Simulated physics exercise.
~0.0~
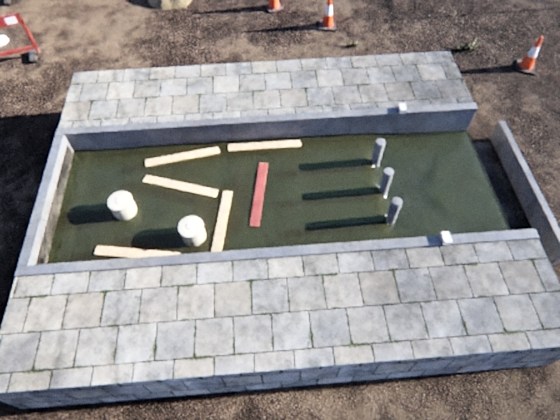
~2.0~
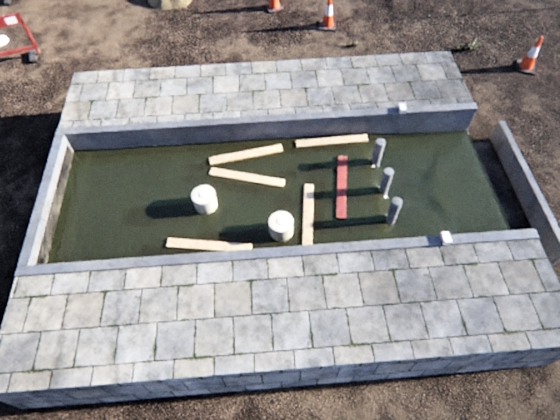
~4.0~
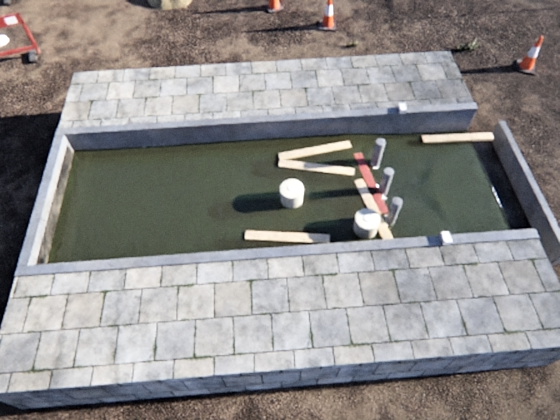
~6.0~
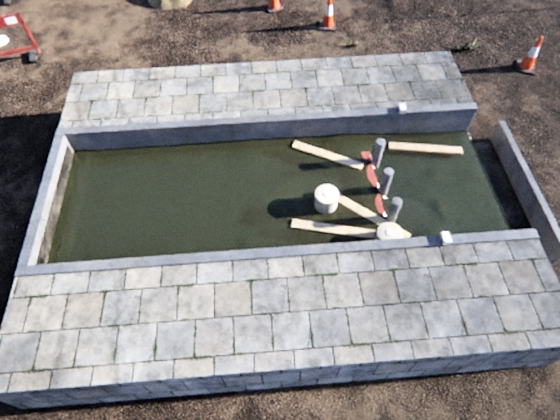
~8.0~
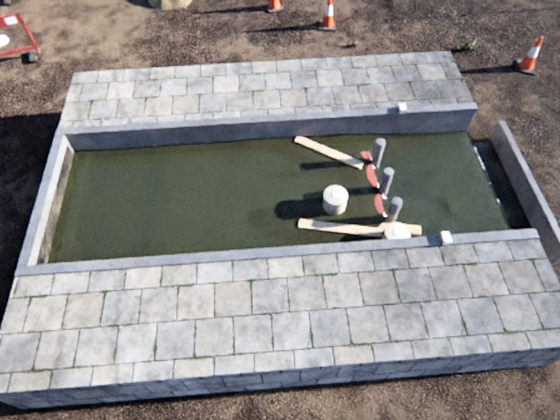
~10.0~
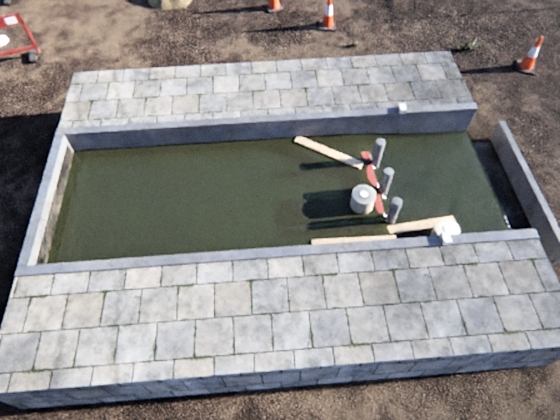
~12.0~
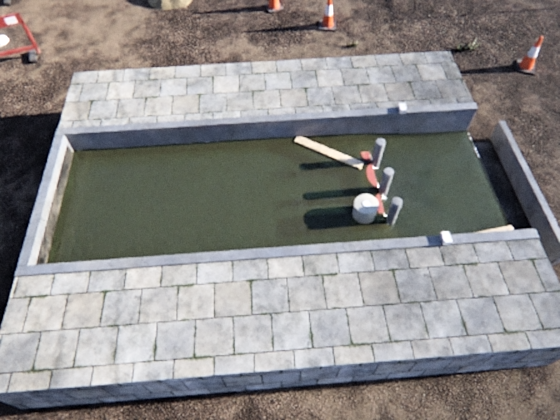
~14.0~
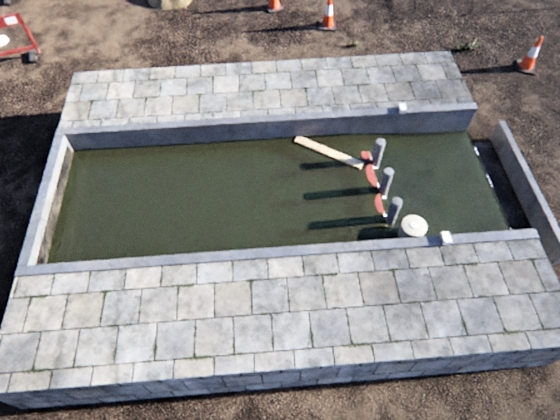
Planks and white tubs drifting right along a paved channel, most passing three posts while red and pale planks stay caught there.
